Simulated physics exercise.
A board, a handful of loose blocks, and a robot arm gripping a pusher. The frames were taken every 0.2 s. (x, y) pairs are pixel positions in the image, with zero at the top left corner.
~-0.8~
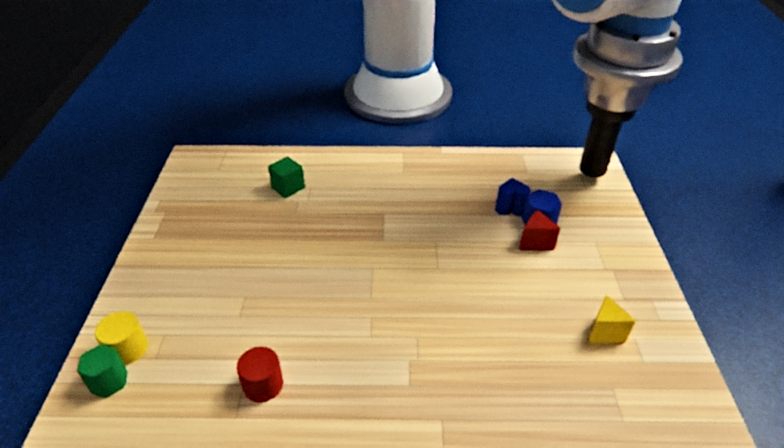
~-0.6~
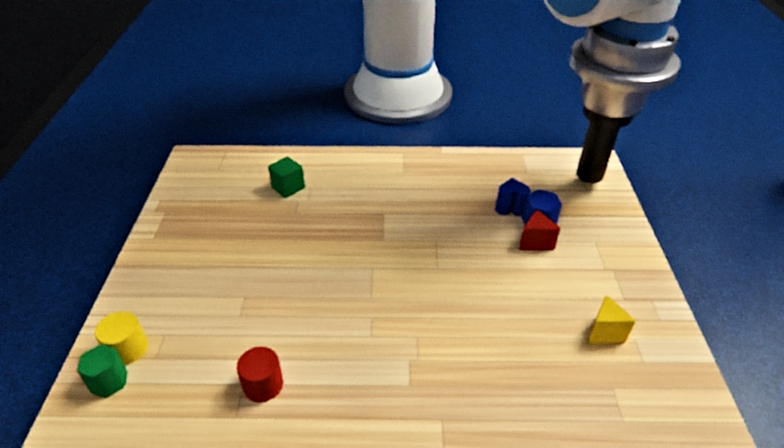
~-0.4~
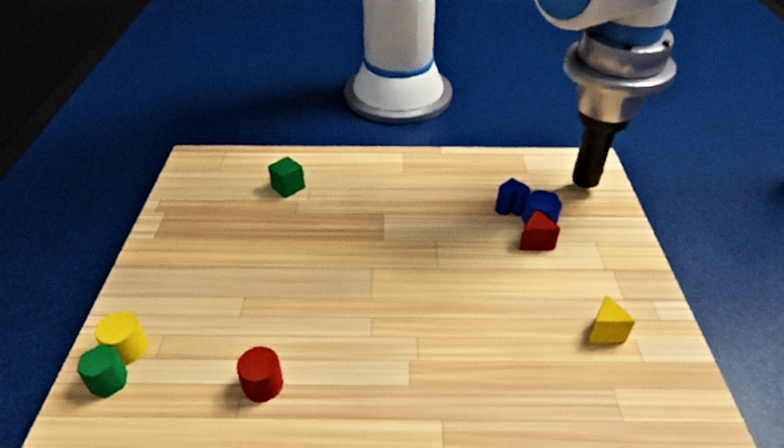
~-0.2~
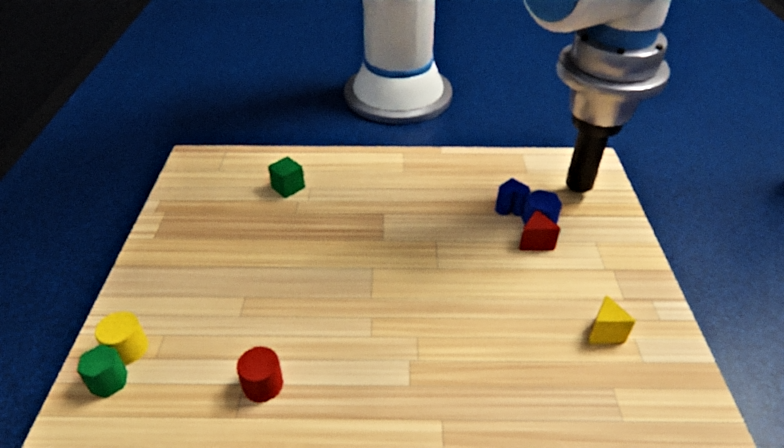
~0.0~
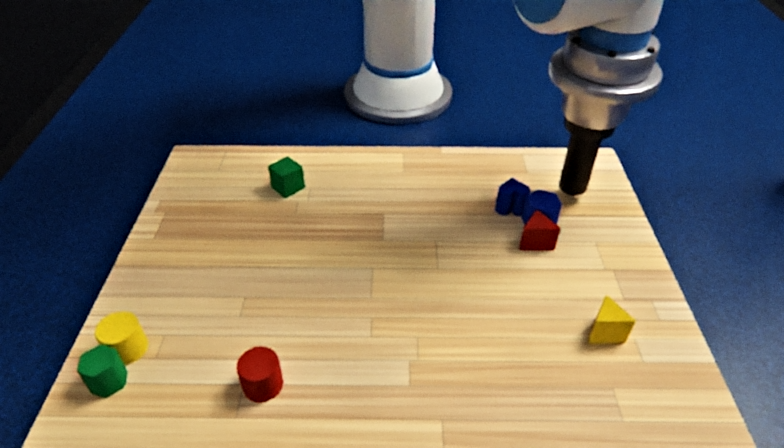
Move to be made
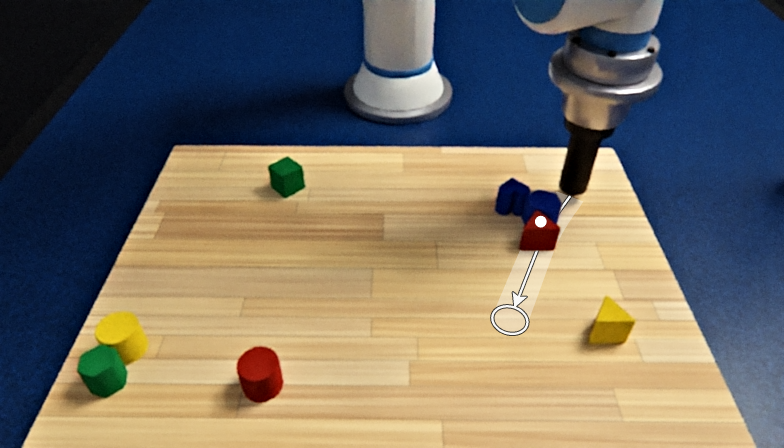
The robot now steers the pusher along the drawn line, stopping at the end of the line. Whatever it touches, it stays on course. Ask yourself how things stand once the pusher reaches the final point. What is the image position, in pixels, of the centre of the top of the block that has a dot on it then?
Its top middle: (498, 260).
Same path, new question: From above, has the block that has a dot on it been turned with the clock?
Yes.
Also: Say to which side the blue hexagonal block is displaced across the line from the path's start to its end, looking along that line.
Picture yourself facing from the start of the path to its end: The blue hexagonal block moves off to your right.
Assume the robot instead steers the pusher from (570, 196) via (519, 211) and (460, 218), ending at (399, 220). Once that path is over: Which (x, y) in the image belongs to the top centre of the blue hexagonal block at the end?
It is going to be at (523, 212).
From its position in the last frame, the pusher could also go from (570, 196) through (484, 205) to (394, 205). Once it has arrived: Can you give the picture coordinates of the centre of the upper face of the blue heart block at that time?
For the centre of its top, I'd go with (463, 201).
Path on the board, from (570, 196) over (547, 230) and (529, 271) to (510, 320); the dot is on the red three-sided block.
The first path, step by step. One third of the way, pusher (549, 222); red three-sided block (530, 231), turned 60° anticlockwise; blue hexagonal block (521, 211), turned 50° clockwise.
Two thirds of the way, pusher (531, 262); red three-sided block (506, 252), turned 10° clockwise; blue hexagonal block (512, 216), turned 95° clockwise.
At the end, pusher (512, 311); blue heart block in place; red three-sided block (498, 260), turned 60° clockwise; blue hexagonal block (512, 216), turned 95° clockwise.
